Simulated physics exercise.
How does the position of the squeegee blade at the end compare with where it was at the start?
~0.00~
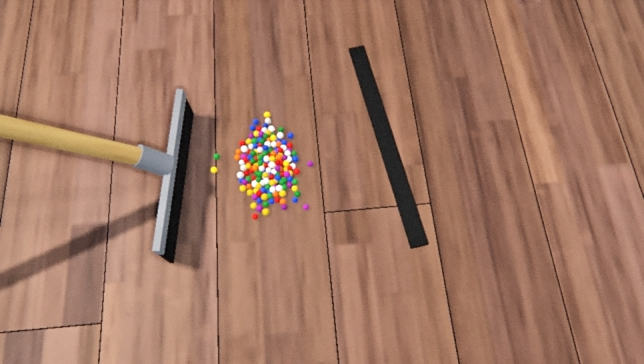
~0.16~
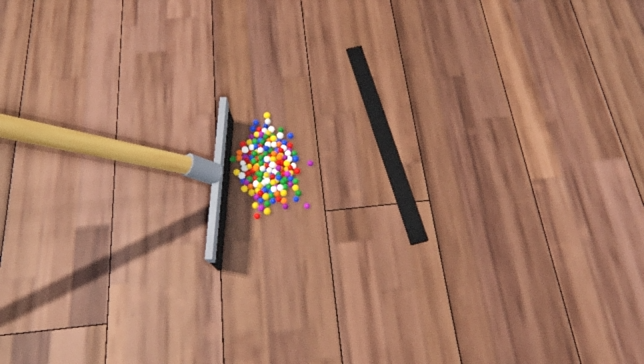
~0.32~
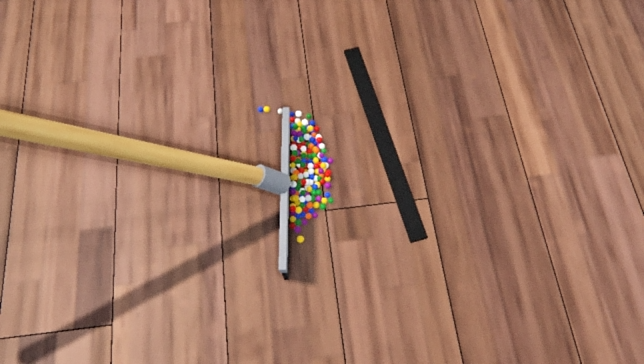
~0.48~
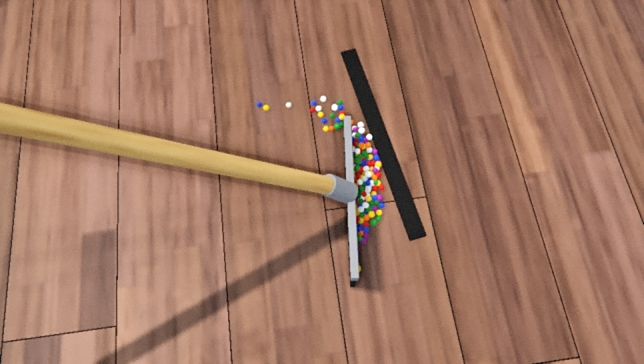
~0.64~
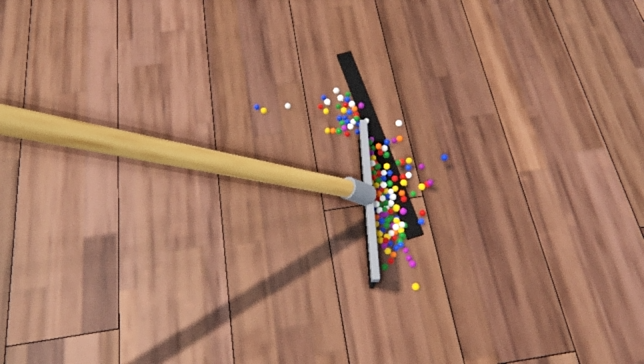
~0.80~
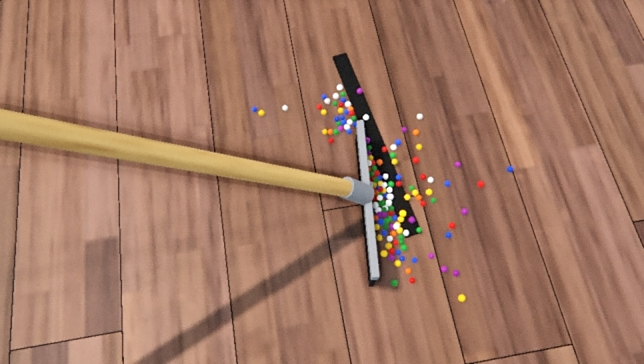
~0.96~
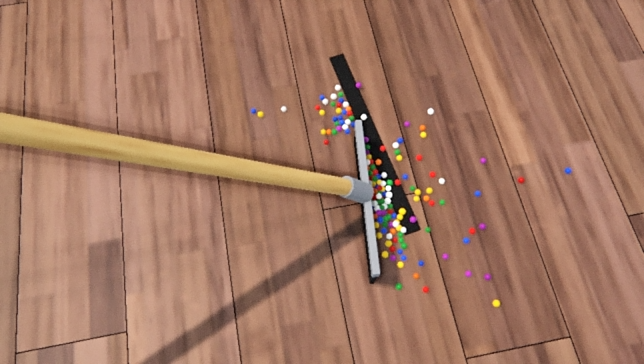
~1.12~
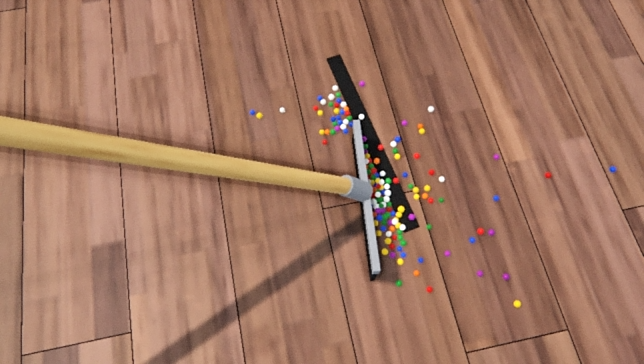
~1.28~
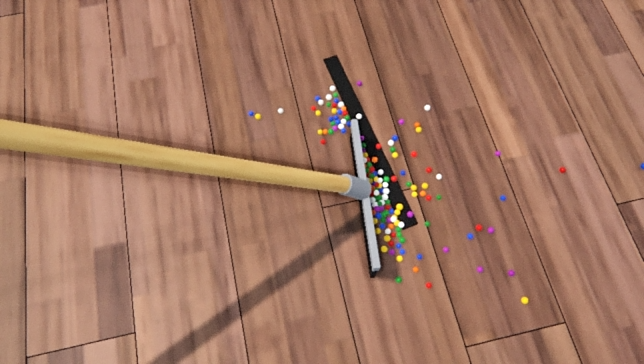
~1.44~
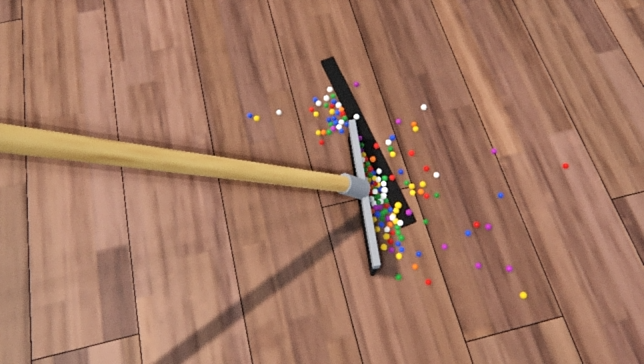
At the start the blade is on the left, clear of the black strip with the bead pile between them. By the end it has moved right and rests against the strip, its lower end close to the strip's lower part.
